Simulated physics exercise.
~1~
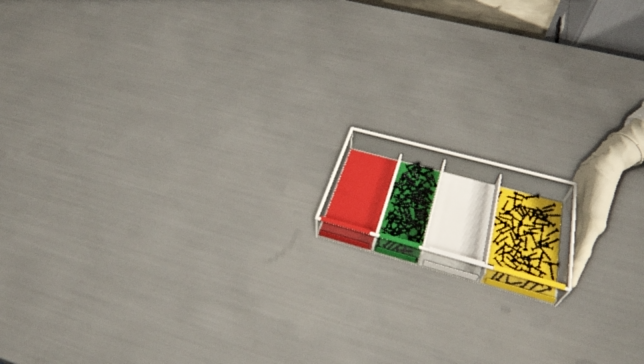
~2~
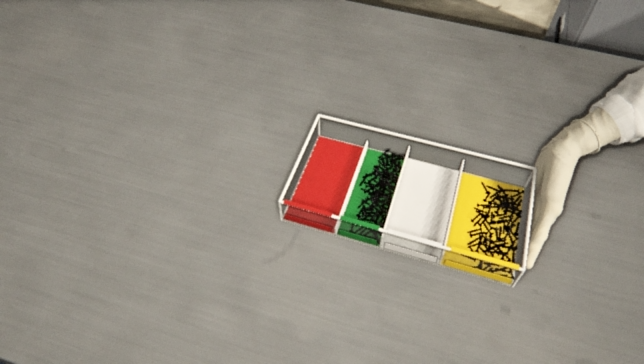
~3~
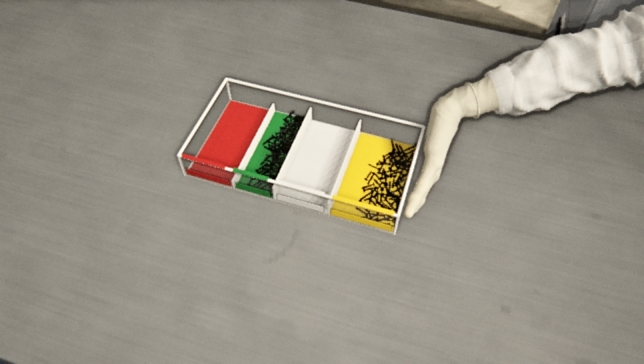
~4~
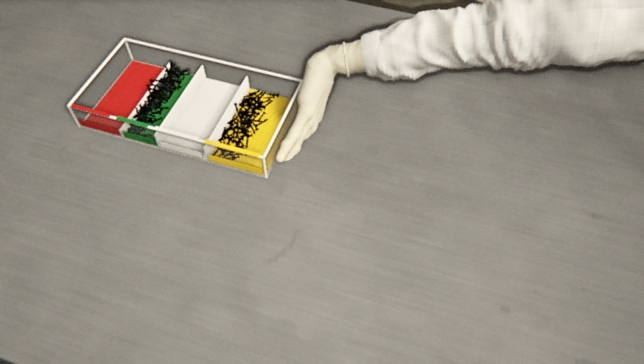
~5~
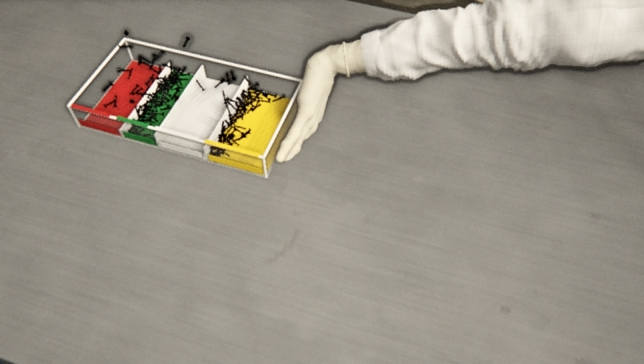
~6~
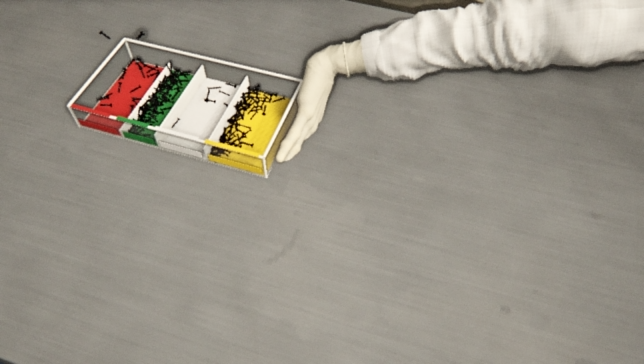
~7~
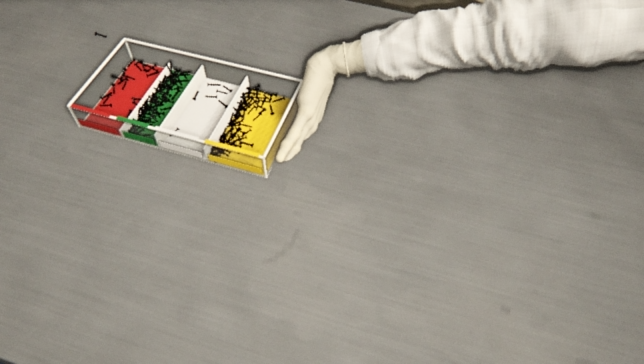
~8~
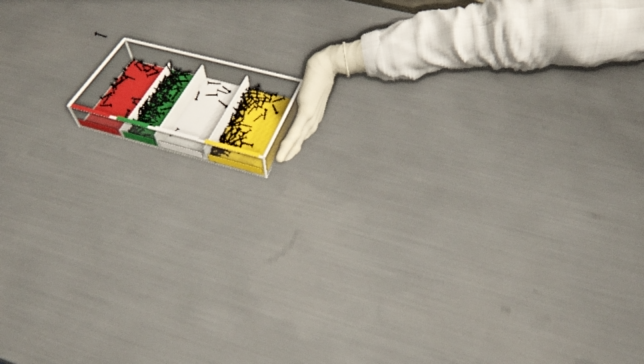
In this clip, a gloved hand pushes a clear tray with red, green, white and yellow compartments leftward and stops abruptly; black screws from the green and yellow sections jump forward, some landing in the red and white ones and one resting outside on the gray surface.
